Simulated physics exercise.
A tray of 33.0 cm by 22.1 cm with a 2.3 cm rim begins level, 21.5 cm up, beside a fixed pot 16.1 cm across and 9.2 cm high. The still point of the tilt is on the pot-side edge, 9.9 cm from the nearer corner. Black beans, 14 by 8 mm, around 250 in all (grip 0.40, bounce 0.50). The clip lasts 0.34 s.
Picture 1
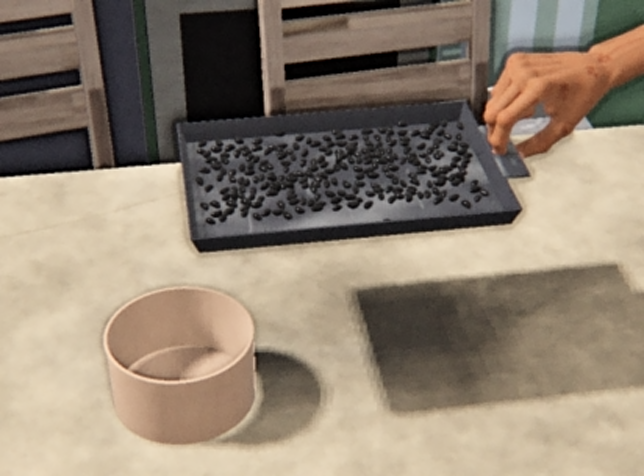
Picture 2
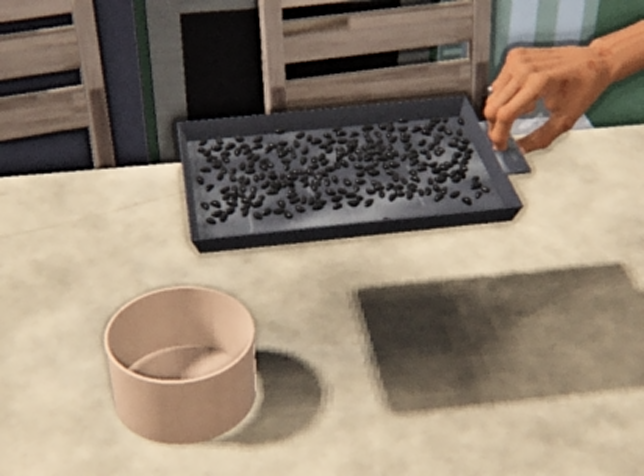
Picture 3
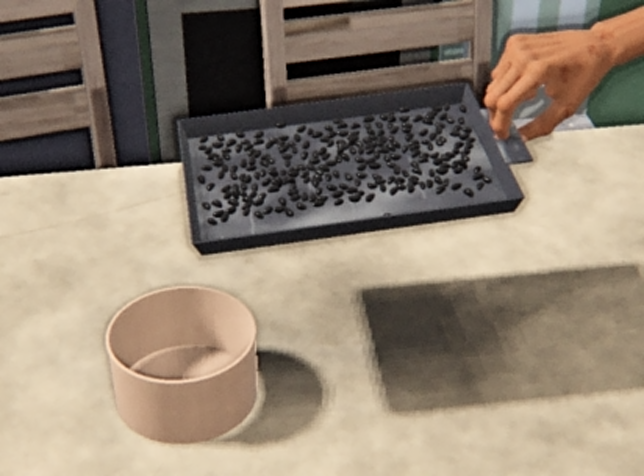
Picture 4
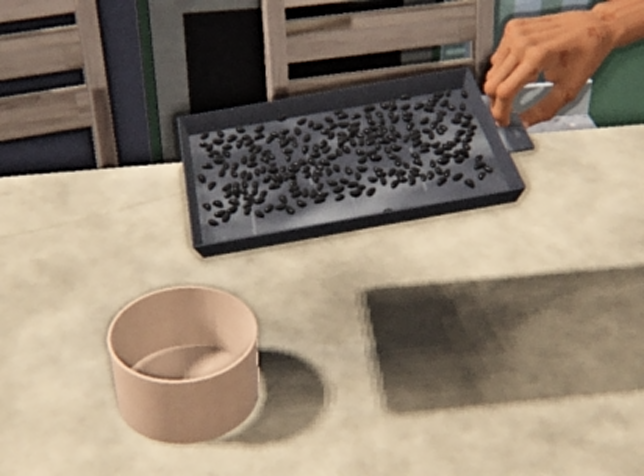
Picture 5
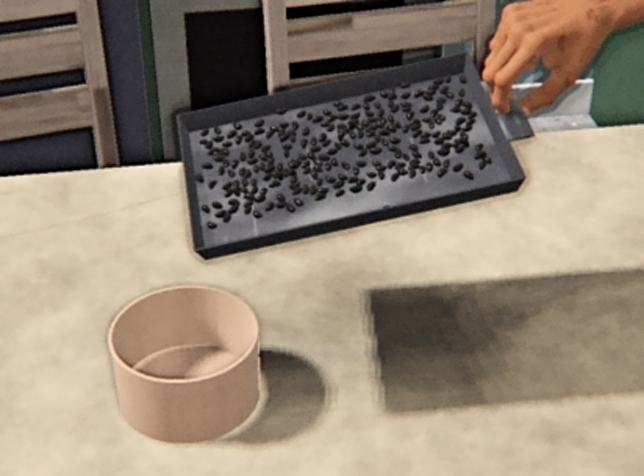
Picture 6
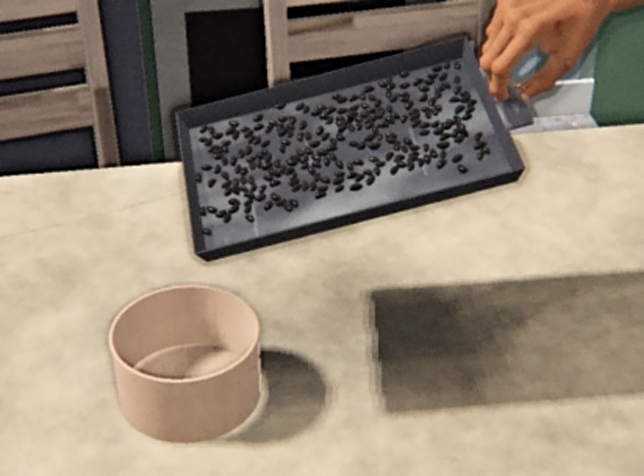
A hand gradually raises the right side of a dark tray scattered with black beans.
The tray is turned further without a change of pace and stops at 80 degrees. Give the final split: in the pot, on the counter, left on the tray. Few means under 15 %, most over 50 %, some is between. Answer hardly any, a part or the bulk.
Pot: The bulk, counter: Hardly any, tray: Hardly any.
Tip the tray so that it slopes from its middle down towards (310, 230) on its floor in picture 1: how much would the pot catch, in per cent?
About 60 per cent.
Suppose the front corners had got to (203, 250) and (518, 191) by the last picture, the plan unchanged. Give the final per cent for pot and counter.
Pot 75, counter 25.
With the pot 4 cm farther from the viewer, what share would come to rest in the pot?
Then about 65 per cent.
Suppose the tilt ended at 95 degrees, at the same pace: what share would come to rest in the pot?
Then about 100 per cent.
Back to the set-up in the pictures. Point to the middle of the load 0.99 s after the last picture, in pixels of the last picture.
Near (212, 247).
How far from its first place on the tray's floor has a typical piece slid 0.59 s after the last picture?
About 14 cm.
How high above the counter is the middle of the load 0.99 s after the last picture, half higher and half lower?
About 20 cm.
Then, 0.59 s after the last picture, tilt 45 degrees; the tray holds 100 %, the pot 0 %.
Then, 0.99 s after the last picture, tilt 66 degrees; the tray holds 75 %, the pot 15 %.
Then, 1.47 s after the last picture, tilt 80 degrees; the tray holds 15 %, the pot 80 %.
In the end, pot 95 %, counter 0 %, tray 0 %.
